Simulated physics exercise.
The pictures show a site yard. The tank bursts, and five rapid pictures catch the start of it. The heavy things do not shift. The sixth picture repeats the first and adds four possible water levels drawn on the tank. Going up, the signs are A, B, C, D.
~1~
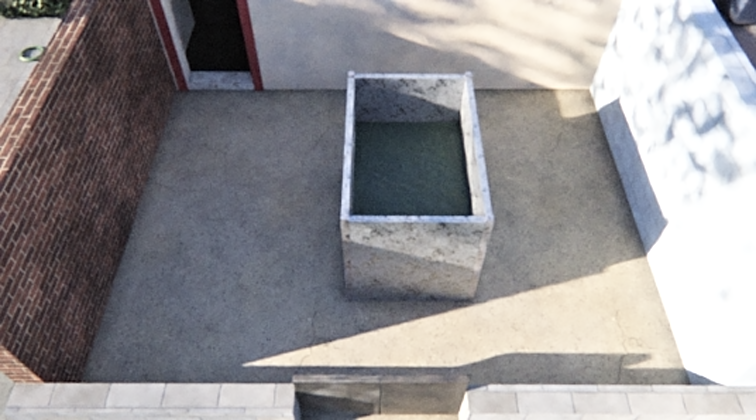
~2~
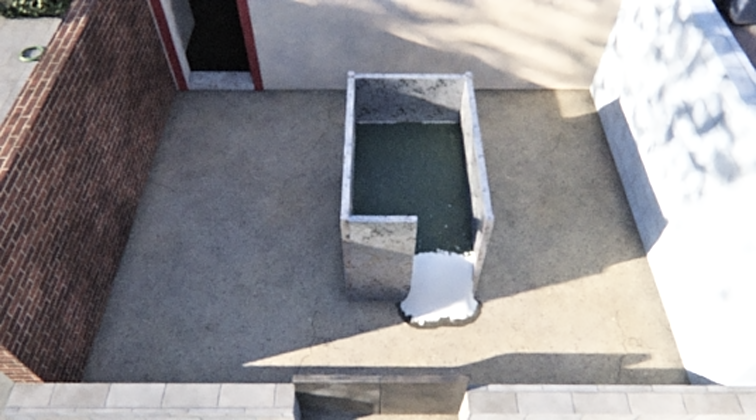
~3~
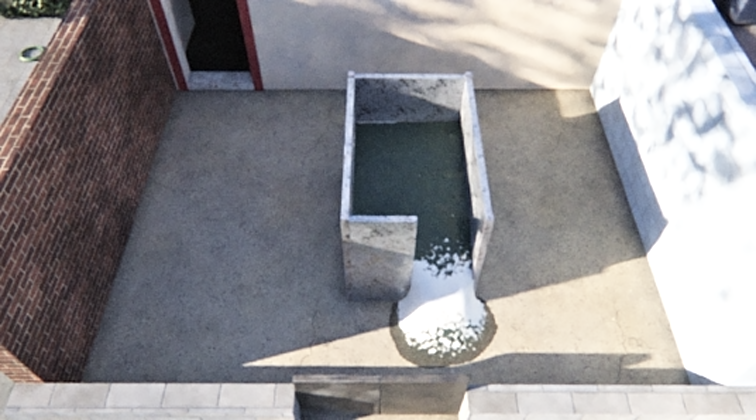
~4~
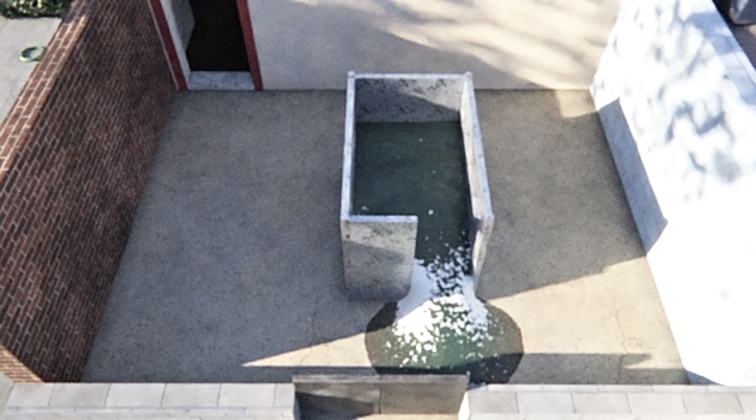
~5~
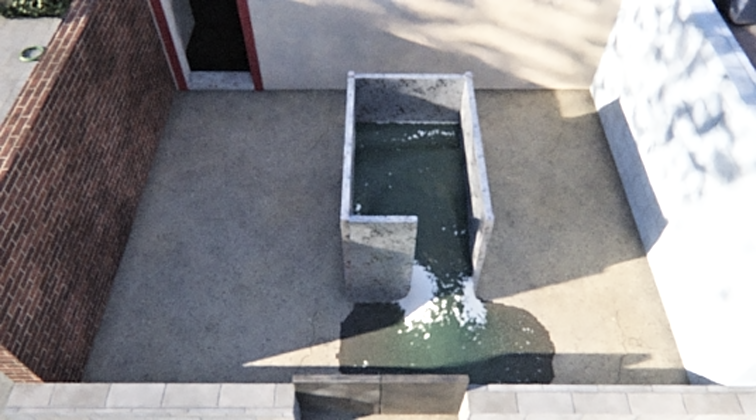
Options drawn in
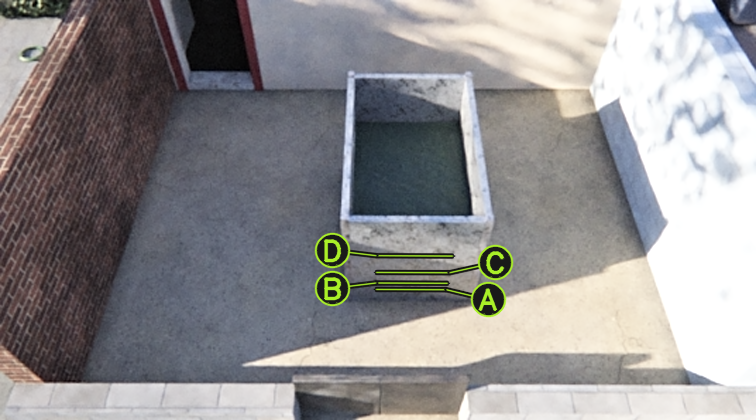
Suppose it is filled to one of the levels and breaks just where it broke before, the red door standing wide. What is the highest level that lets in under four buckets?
D.
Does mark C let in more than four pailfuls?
No.
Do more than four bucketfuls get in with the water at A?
No, not at all.
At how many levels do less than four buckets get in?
All of them.
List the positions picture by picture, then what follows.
In the first picture, water in the tank at rest, its middle at (410, 182); foot of the red doorway at (222, 89); shut gate at (381, 382).
In the second picture, front seen at (473, 310), 1 % of the ground wet.
In the third picture, front seen at (458, 311), 2 % of the ground wet.
In the fourth picture, front seen at (498, 315), 5 % of the ground wet.
In the fifth picture, front seen at (370, 321), 8 % of the ground wet.
On the marked copy, A at (411, 289); B at (411, 283); C at (412, 272); D at (414, 255); from the bottom up A, B, C, D.
For mark A, nothing gets over.
For mark B, nothing gets over.
For mark C, nothing gets over.
For mark D, a bucket or two gets in.
